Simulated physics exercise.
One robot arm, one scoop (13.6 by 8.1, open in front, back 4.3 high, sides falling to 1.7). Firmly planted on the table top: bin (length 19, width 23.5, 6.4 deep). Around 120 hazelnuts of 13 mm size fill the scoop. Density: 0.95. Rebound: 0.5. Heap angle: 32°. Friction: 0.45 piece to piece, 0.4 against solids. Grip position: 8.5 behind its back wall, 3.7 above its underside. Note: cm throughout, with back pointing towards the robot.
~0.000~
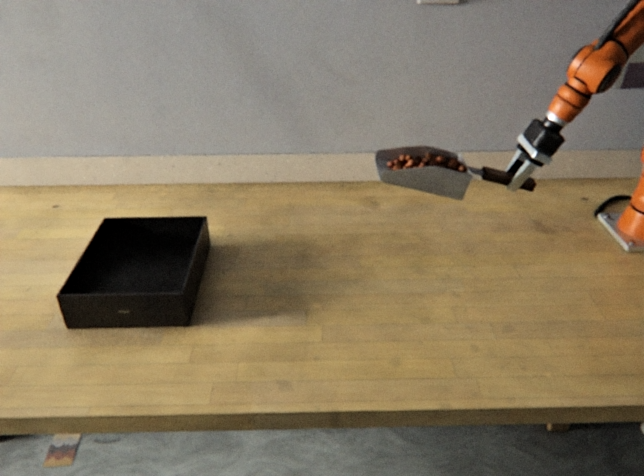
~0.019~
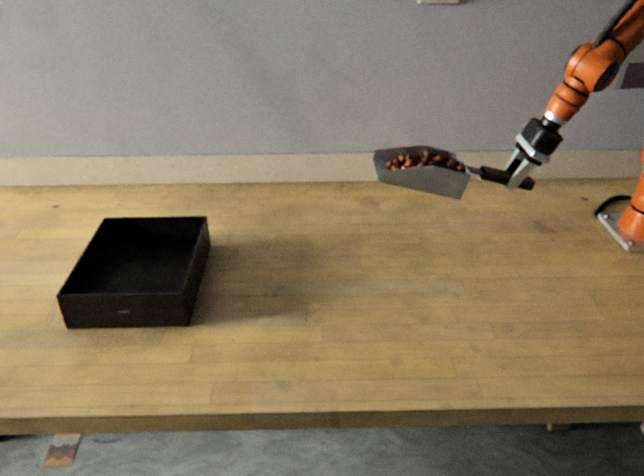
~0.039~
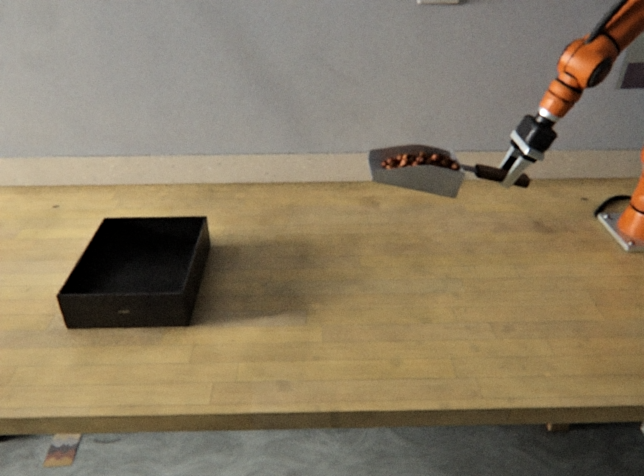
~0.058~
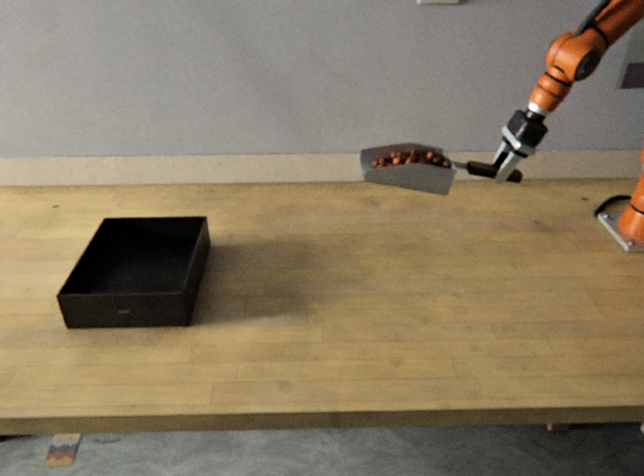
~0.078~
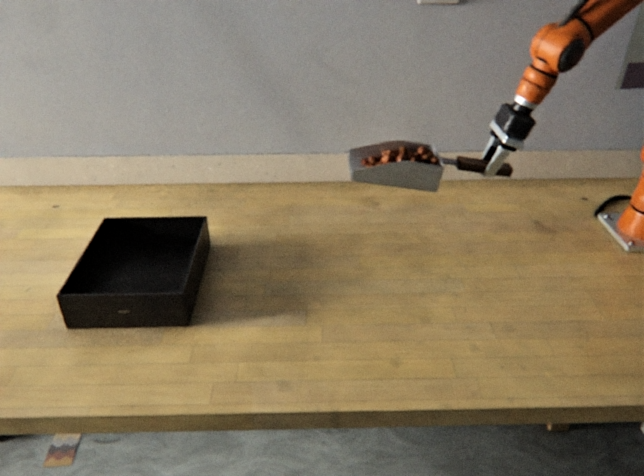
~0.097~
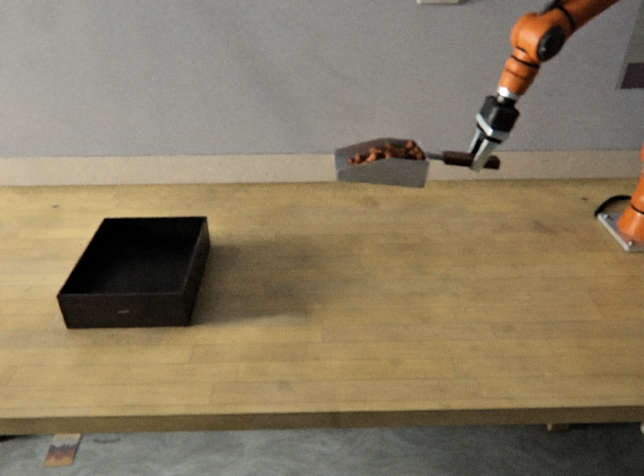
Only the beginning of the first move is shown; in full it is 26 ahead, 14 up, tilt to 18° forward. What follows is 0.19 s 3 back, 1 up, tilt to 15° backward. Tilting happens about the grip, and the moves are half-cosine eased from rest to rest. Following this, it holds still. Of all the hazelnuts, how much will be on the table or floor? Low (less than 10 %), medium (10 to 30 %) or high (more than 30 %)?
Share on the table or floor: Medium (10 to 30 %).
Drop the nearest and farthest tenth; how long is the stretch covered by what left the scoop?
Length: Near 54 cm.
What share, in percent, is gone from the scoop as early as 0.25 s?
By then near 0 % is out.
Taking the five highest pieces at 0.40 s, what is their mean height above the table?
Those pieces are near 32 cm up.
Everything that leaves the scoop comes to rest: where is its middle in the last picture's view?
I'd say somewhere near (110, 279) in the final view.
After 0.25 s, tilted 16° forward, highest piece 30 above the table; 115 on the scoop.
After 0.40 s, tilted 3° backward, highest piece 33 above the table; 9 in the bin, 106 in flight or on a rim.
After 0.68 s, tilted 15° backward, highest piece 22 above the table; 89 in the bin, 9 on the table or floor, 17 in flight or on a rim.
After 1.73 s, tilted 15° backward, highest piece 2 above the table; 95 in the bin, 20 on the table or floor.
At rest, 95 in the bin, 20 on the table or floor. That is 17 % on the table or floor.
